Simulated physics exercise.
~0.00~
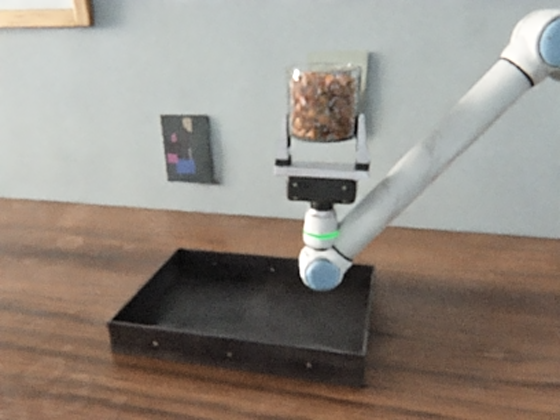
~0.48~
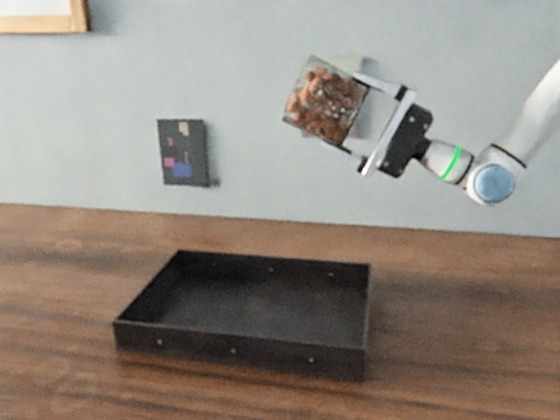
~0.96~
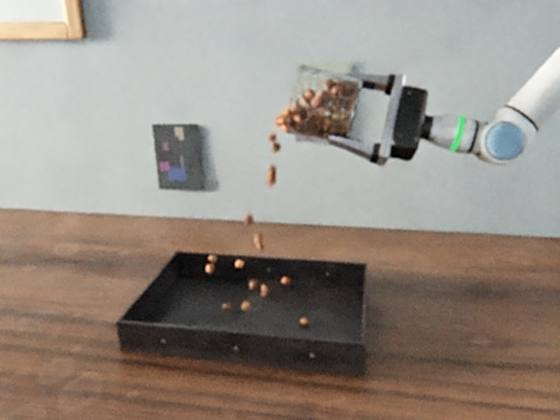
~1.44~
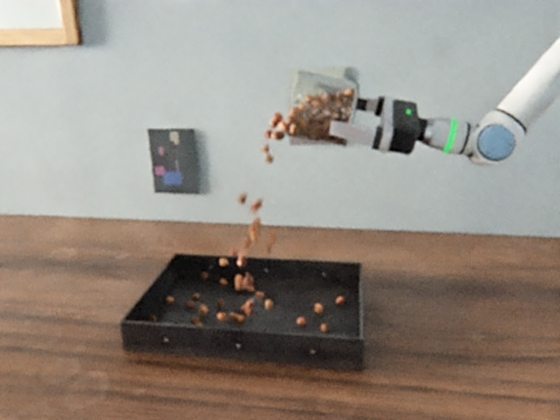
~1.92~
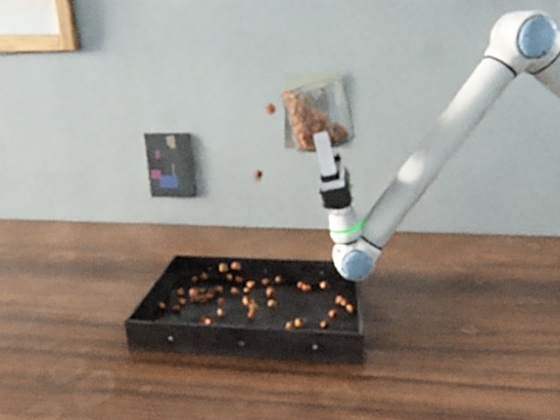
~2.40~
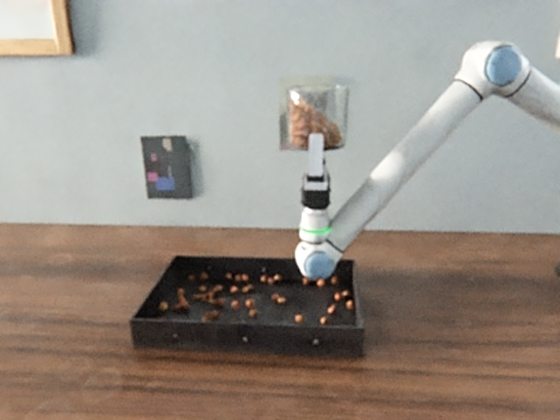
A robot arm tips a clear tumbler, spills some hazelnuts into a black tray, then rights it.
